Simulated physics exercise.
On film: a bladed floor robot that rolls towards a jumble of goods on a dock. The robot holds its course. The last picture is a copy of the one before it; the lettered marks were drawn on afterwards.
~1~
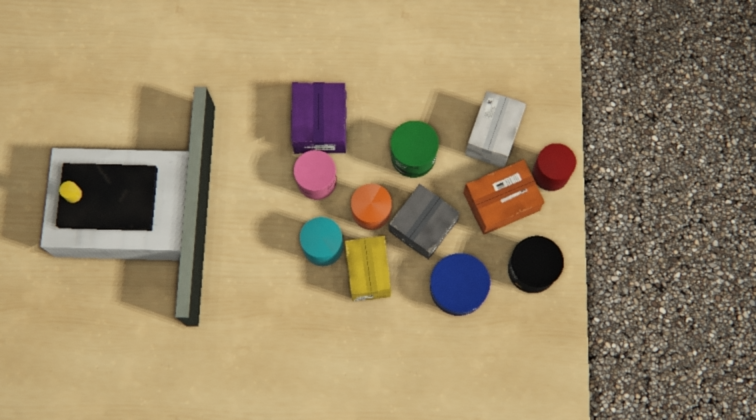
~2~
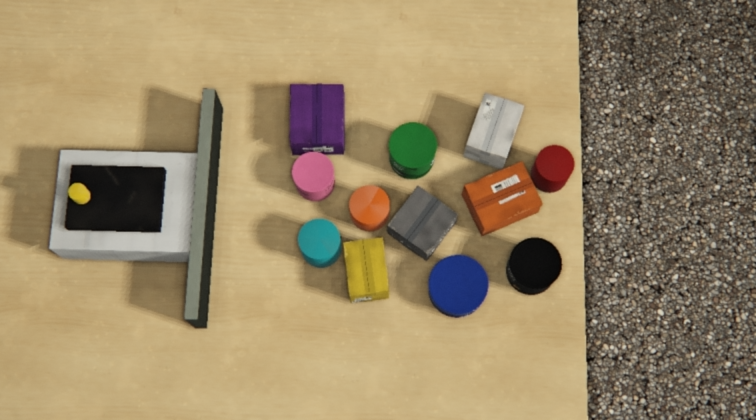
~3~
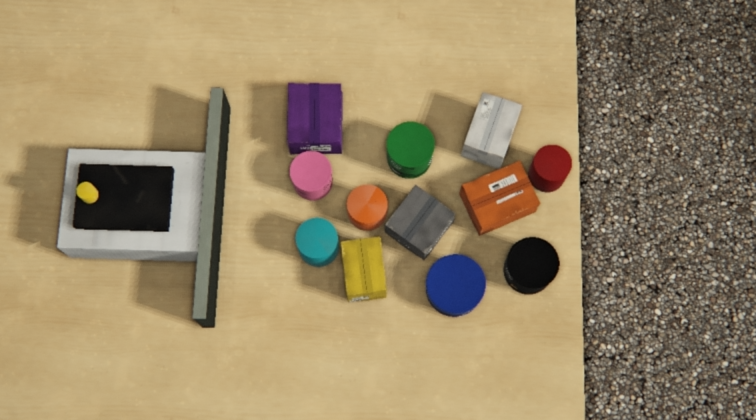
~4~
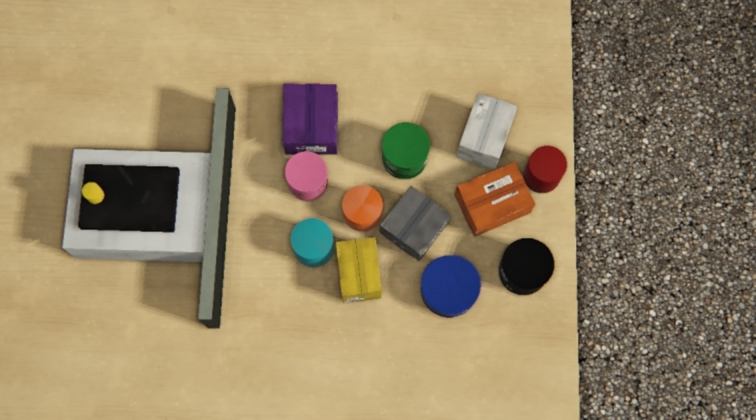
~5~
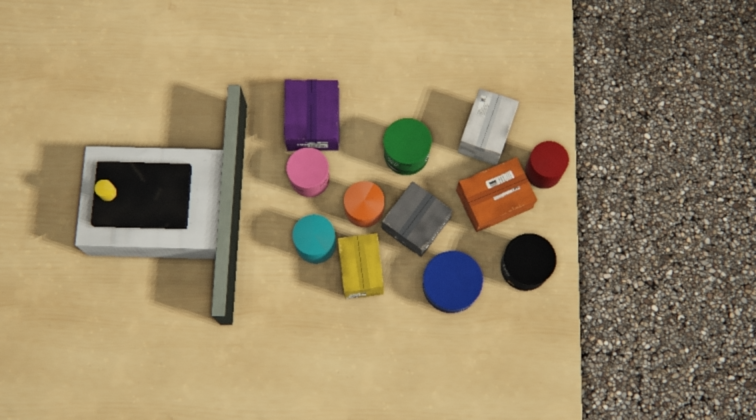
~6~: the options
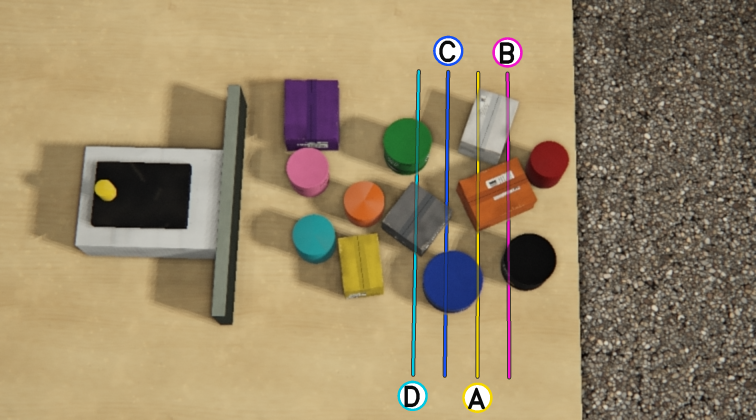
A bladed floor robot rolling slowly right towards a jumble of coloured parcels and round pails, which stay unmoved on a dock.
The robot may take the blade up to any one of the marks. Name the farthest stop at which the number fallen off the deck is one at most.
The farthest such stop is C.
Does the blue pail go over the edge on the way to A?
By then, no.
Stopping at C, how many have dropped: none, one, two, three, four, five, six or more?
One.
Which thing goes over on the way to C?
The red canister goes over.
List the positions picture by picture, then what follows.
Green pail (414, 150); purple parcel (320, 118); yellow parcel (368, 269), in the first picture.
Robot (123, 198); black pail (533, 267), in the second picture.
Robot (131, 197); white box (491, 131), in the third picture.
Robot (137, 198); blue pail (450, 288), in the fourth picture.
Robot (149, 195); pink pail (309, 173); orange canister (364, 205); orange parcel (497, 195), in the fifth picture.
On the marked copy, A at (478, 219); B at (508, 219); C at (446, 218); D at (416, 217).
Following C. Soon after the start, robot (227, 197); purple parcel (345, 117); yellow parcel (367, 268).
Later, robot (308, 199); white box (504, 131); orange parcel (504, 194).
In the end, robot (366, 201); red canister over the edge; black pail (572, 278); one fallen.
As for the rest, A drops three; B drops five; D is within the limit but short.
